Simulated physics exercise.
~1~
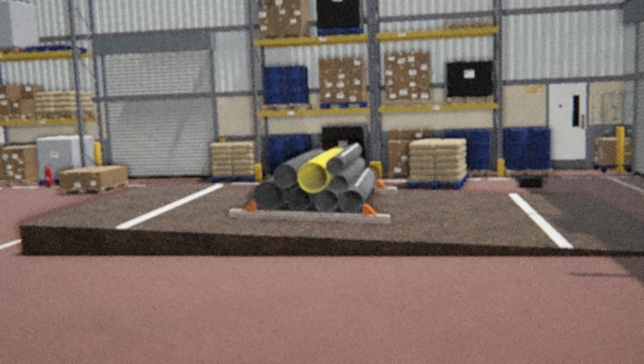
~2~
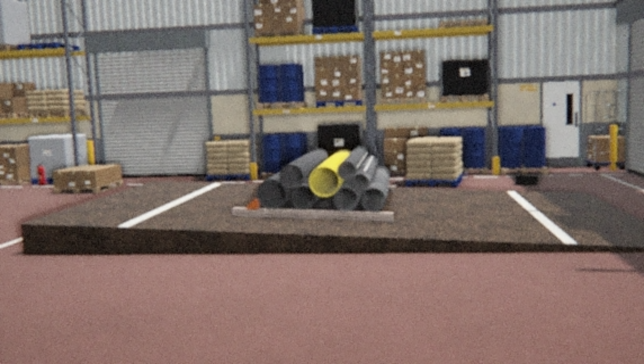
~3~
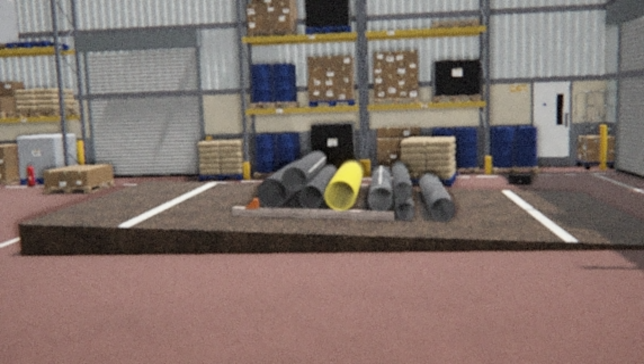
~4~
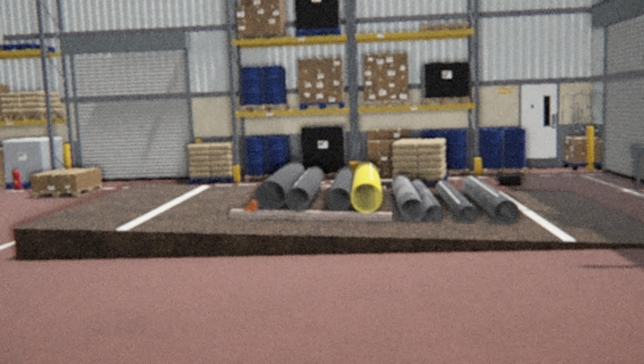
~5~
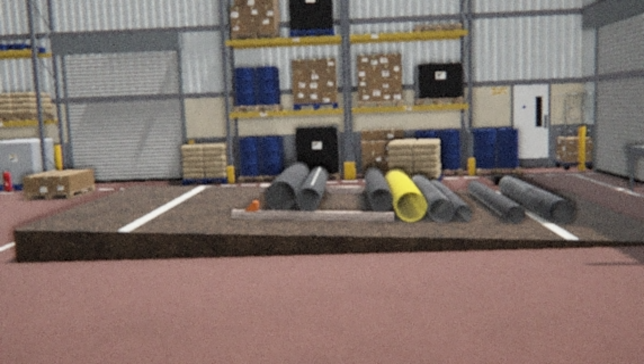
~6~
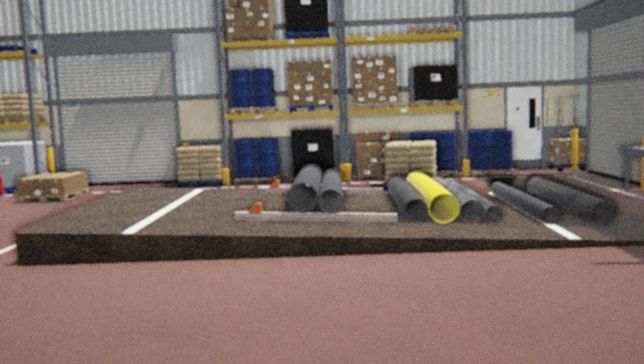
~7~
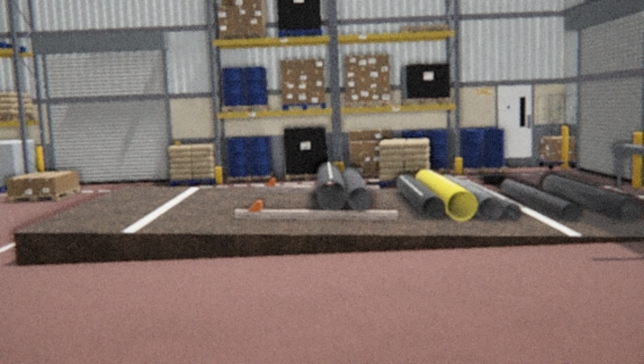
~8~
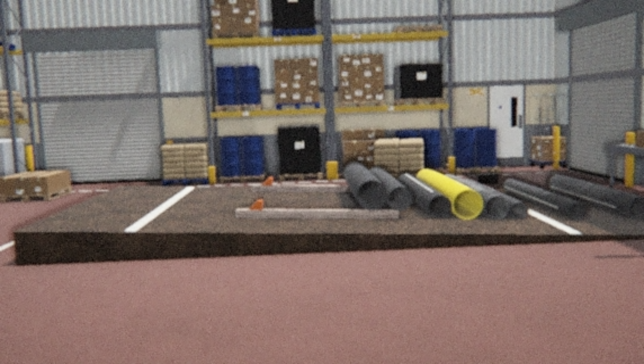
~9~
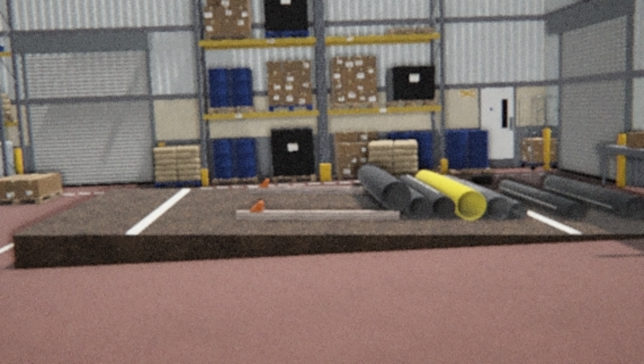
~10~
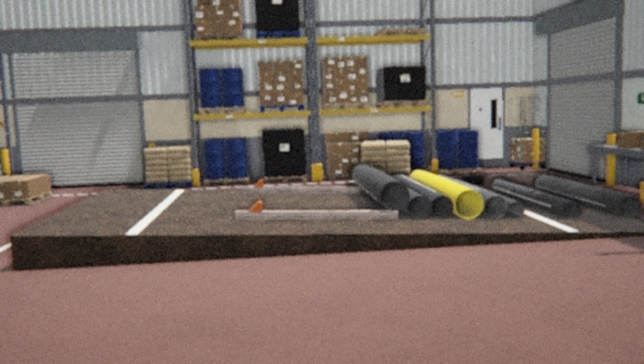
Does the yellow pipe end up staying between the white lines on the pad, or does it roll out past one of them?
It stays between the lines. The yellow pipe rolls off to the right and comes to rest on the pad just short of the right-hand white line.
Stacked grey pipes and a yellow one spilling and rolling right across a dark pad, yellow stopping short of the white line.
